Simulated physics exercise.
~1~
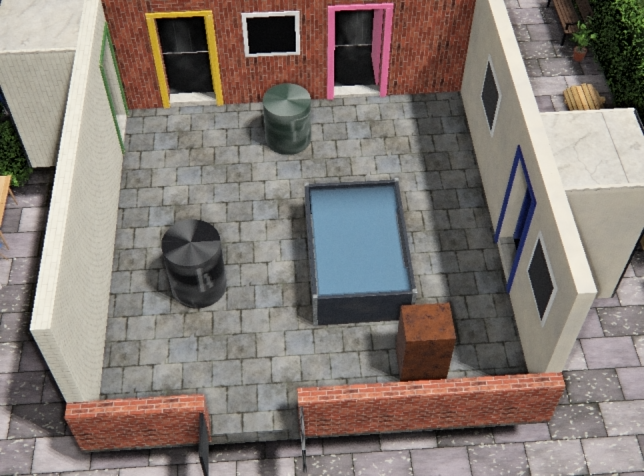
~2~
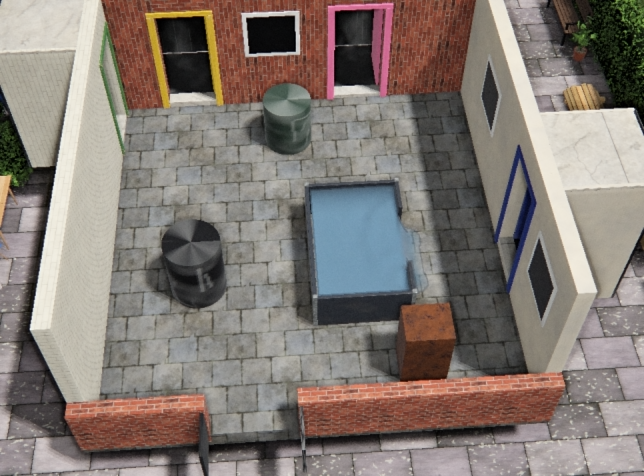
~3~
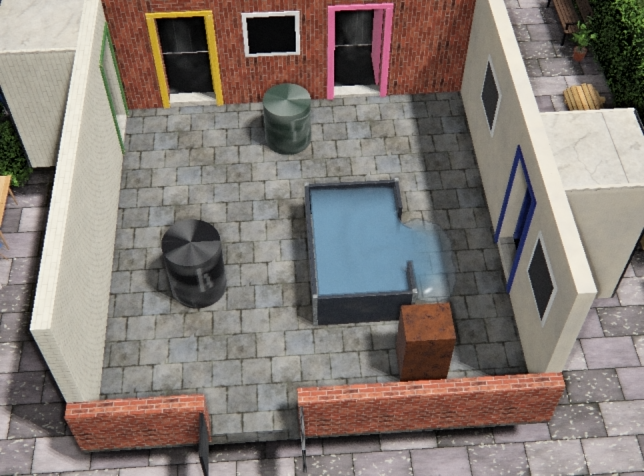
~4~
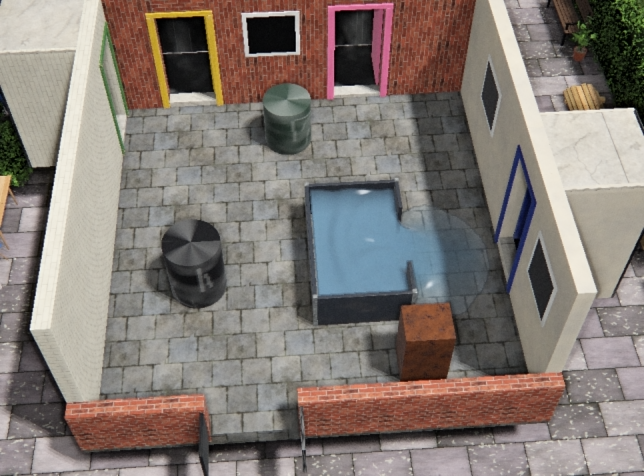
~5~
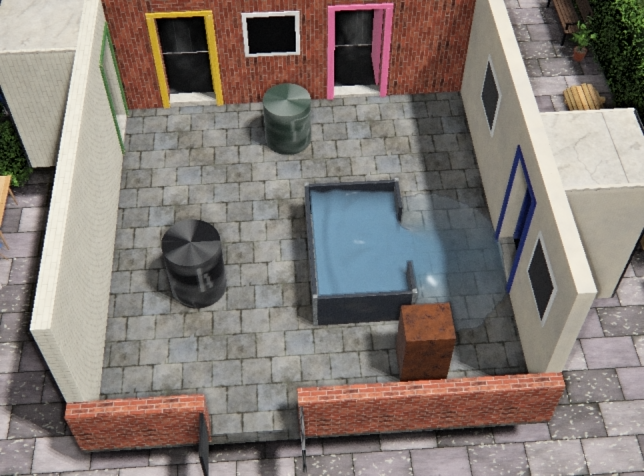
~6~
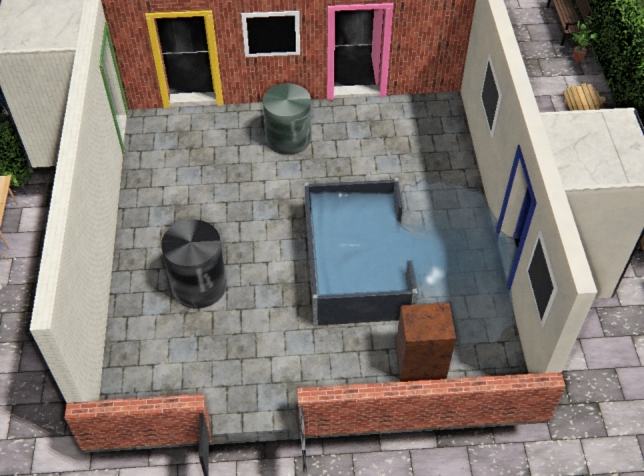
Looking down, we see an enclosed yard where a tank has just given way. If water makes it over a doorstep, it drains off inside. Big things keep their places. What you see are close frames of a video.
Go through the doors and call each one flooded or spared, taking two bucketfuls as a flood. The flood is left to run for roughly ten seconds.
Pink door: Spared, yellow door: Spared, green door: Spared, blue door: Flooded.
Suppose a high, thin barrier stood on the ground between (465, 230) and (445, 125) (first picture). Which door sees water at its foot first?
First comes the blue one.
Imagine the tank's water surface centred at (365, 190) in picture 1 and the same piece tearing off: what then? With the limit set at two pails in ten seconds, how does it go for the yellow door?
Yellow falls short.
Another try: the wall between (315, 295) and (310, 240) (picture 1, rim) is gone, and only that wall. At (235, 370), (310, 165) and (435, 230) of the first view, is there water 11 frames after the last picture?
Taking the points in order: Swamped, unwetted and unwetted.
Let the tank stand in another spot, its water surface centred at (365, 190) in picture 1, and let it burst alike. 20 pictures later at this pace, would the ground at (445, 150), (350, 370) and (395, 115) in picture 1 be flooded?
Going through the three spots in turn: Gets wet, gets wet, gets wet.
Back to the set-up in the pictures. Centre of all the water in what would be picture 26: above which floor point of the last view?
Centre: Close to (407, 257).
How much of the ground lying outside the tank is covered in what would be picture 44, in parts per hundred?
About 70 per cent.
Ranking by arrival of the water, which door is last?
The one in green.
A moment on, water covers 15 % of the floor; the pink door not reached, the yellow door not reached, the green door not reached, the blue door over two buckets in.
Next, water covers 25 % of the floor; the pink door not reached, the yellow door not reached, the green door not reached, the blue door far over two buckets in.
Then, water covers 40 % of the floor; the pink door wet at the sill, nothing in, the yellow door not reached, the green door not reached, the blue door far over two buckets in.
Later, water covers 70 % of the floor; the pink door under two buckets in, the yellow door wet at the sill, nothing in, the green door wet at the sill, nothing in, the blue door far over two buckets in.
In the end, water covers 90 % of the floor; the pink door under two buckets in, the yellow door wet at the sill, nothing in, the green door under two buckets in, the blue door far over two buckets in.
